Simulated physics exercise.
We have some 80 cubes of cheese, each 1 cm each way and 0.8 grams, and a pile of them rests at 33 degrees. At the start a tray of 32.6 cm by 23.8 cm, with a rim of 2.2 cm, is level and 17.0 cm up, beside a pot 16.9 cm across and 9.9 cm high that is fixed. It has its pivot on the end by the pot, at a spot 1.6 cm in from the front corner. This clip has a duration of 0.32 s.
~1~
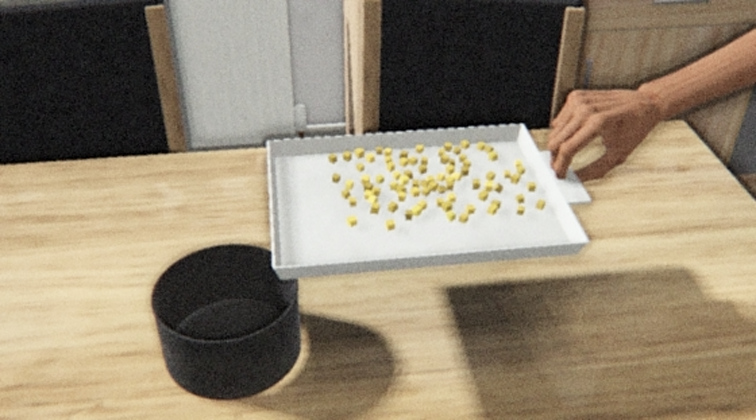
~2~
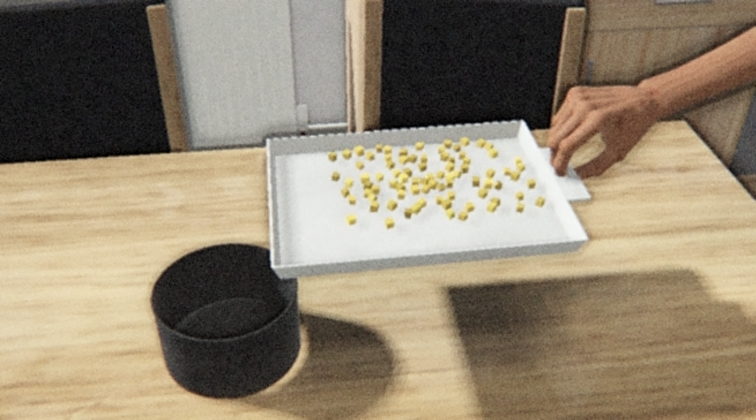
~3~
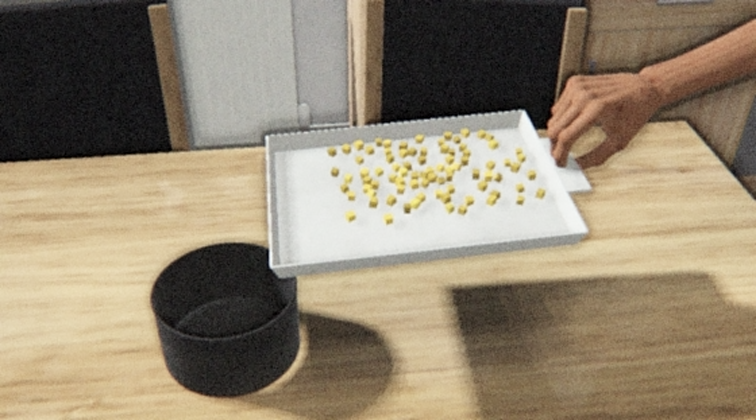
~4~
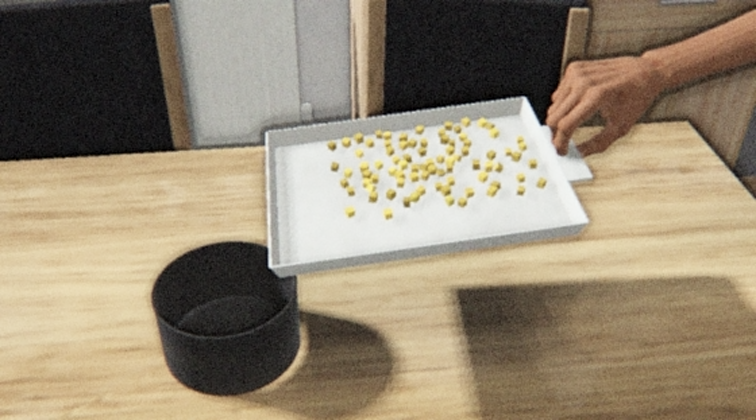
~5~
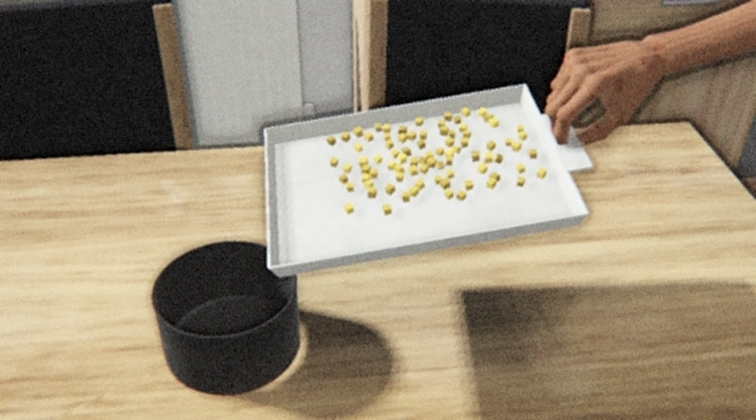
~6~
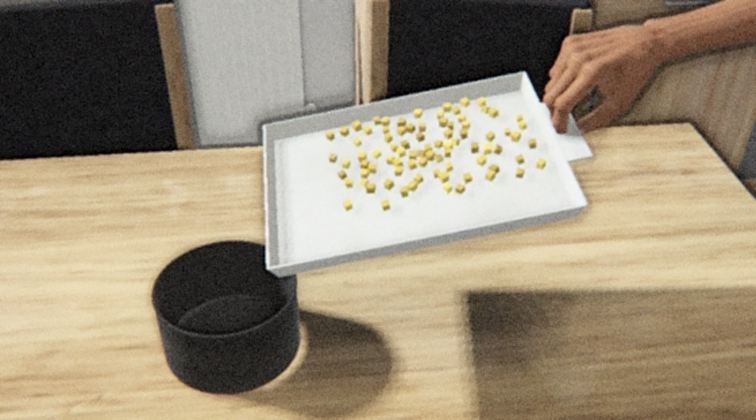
The clip opens on a white tray scattered with small yellow cubes, held level by a hand at its right end above a wooden table, beside a black pot. The hand gradually raises the right end, slanting the tray gently down toward the left, while the cubes stay spread across its middle.
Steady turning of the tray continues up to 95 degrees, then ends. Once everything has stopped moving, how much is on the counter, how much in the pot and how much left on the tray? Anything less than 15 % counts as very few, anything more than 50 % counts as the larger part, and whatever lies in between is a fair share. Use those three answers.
Counter: The larger part. Pot: A fair share. Tray: Very few.
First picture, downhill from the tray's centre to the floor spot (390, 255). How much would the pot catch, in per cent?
Roughly 0 per cent.
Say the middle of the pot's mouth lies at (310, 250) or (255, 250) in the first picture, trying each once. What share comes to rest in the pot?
I'd say some 0 per cent for the first and some 0 per cent for the second.
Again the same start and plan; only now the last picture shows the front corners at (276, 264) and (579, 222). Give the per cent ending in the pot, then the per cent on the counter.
Split: Pot = 0, counter = 100.
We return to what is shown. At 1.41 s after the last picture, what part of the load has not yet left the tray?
Load share: Around 45%.
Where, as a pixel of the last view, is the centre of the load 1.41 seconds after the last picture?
Approximately (252, 377) in the final picture.
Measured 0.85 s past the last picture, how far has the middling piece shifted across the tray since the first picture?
21 cm.
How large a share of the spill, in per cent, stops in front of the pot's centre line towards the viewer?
Estimate: Close to 90 per cent of the pieces.
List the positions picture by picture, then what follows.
In the first frame, tray tilt 0 degrees, front corners at (280, 263) and (580, 238); middle of the pieces at (431, 180); pot at (225, 289).
In the second frame, tray tilt 1 degrees, front corners at (279, 262) and (579, 236); middle of the pieces at (430, 178).
In the third frame, tray tilt 3 degrees, front corners at (278, 262) and (579, 228), lowest corner left front; middle of the pieces at (430, 172).
In the fourth frame, tray tilt 6 degrees, front corners at (277, 262) and (580, 218), lowest corner left front; middle of the pieces at (430, 163).
In the fifth frame, tray tilt 9 degrees, front corners at (275, 262) and (579, 210), lowest corner left front; middle of the pieces at (429, 156).
In the sixth frame, tray tilt 12 degrees, front corners at (274, 262) and (578, 201), lowest corner left front; middle of the pieces at (428, 149); pot at (225, 285).
Then, 0.85 s after the last picture, tilt 51 degrees; the tray holds 90 %, the pot 0 %.
Then, 1.41 s after the last picture, tilt 76 degrees; the tray holds 45 %, the pot 15 %.
Then, 2.03 s after the last picture, tilt 95 degrees; the tray holds 10 %, the pot 30 %.
In the end, counter 60 %, pot 40 %, tray 0 %.
